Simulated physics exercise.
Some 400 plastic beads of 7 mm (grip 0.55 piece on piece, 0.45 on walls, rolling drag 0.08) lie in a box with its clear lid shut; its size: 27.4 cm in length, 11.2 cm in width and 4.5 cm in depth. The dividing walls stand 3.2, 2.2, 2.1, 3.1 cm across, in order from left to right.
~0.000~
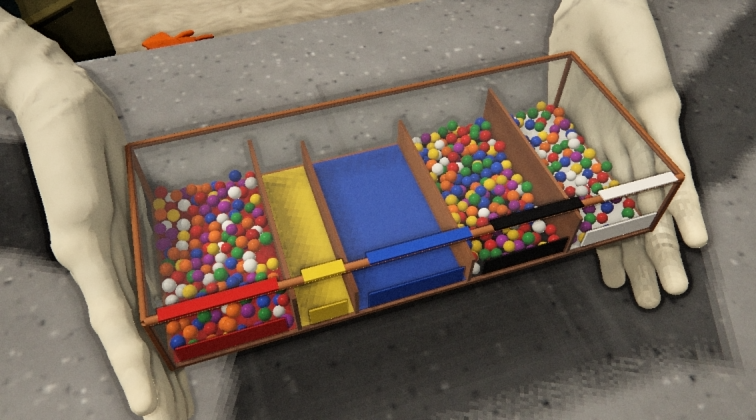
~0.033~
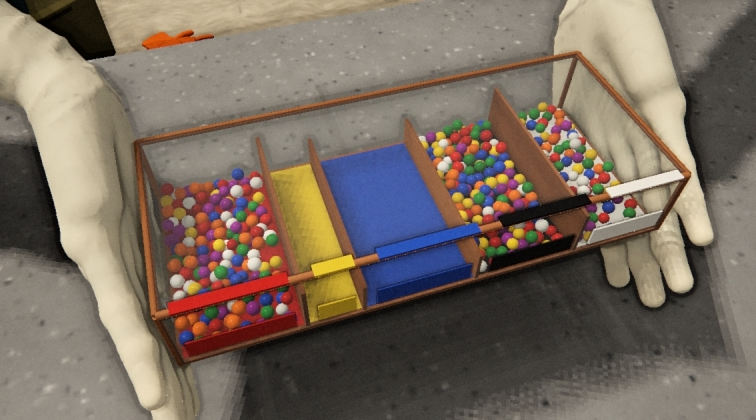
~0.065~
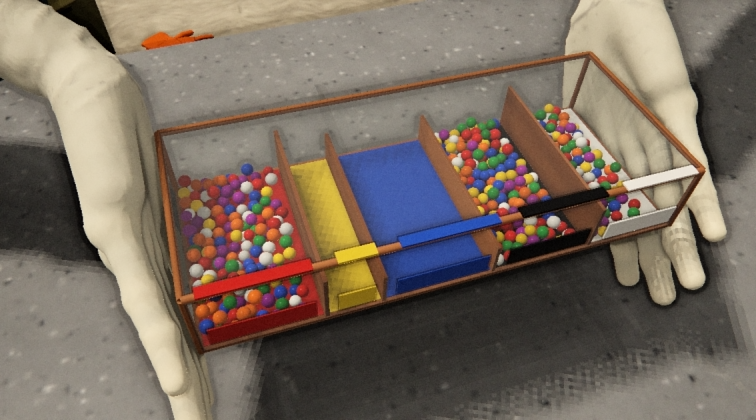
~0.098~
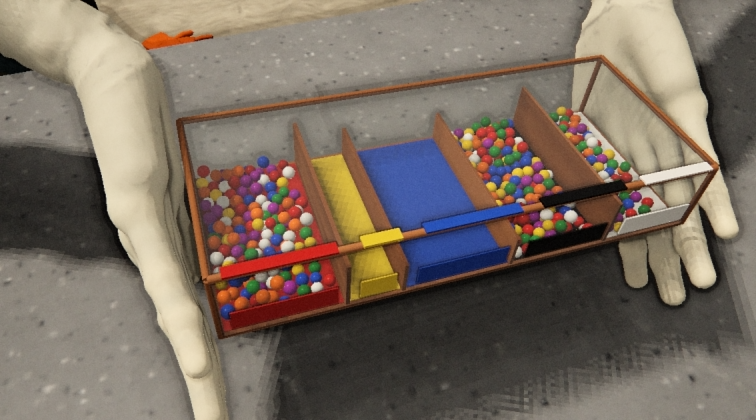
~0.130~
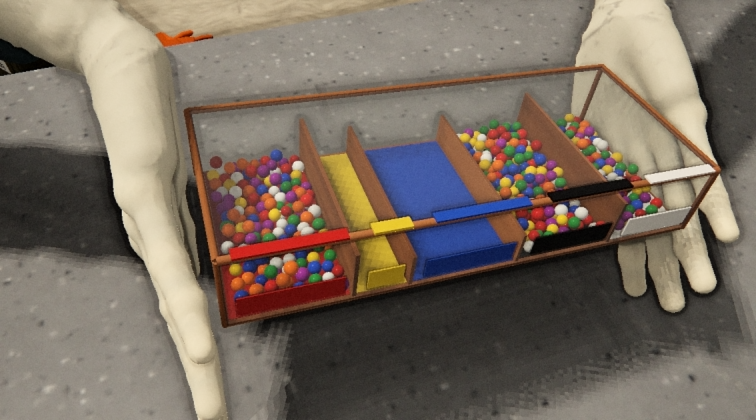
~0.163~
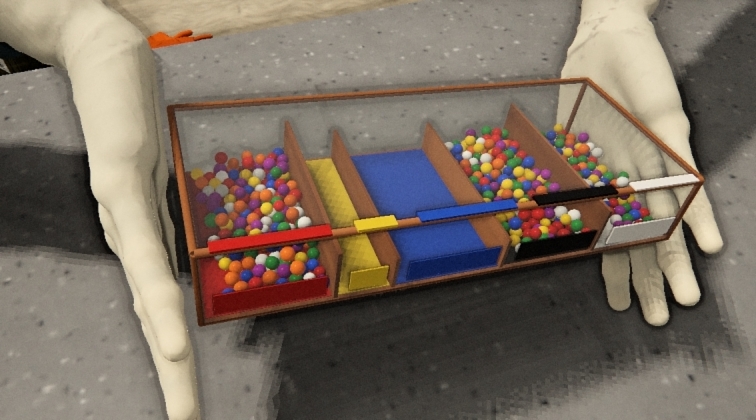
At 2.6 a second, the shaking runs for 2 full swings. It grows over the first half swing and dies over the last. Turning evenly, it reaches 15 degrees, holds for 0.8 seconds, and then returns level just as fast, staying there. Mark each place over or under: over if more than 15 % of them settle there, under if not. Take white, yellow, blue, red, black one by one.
White: Over, yellow: Under, blue: Under, red: Over, black: Over.
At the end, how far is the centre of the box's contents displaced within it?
Net movement: Around 1.0 cm.
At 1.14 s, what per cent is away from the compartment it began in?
Roughly 0 %.
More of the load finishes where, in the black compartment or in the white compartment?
The bigger portion ends up in the black compartment.
After 0.54 s, tilt 15 degrees; white 25 %, red 35 %, black 40 %; middle of all pieces near (470, 181).
After 0.85 s, tilt 15 degrees; white 25 %, red 35 %, black 40 %; middle of all pieces near (412, 199).
After 1.14 s, tilt 8 degrees; white 25 %, red 35 %, black 40 %; middle of all pieces near (416, 195).
After 1.42 s, tilt 0 degrees; white 25 %, red 35 %, black 40 %; middle of all pieces near (418, 189).
At rest (1.7 s), white 25 %, yellow 0 %, blue 0 %, red 35 %, black 40 %.
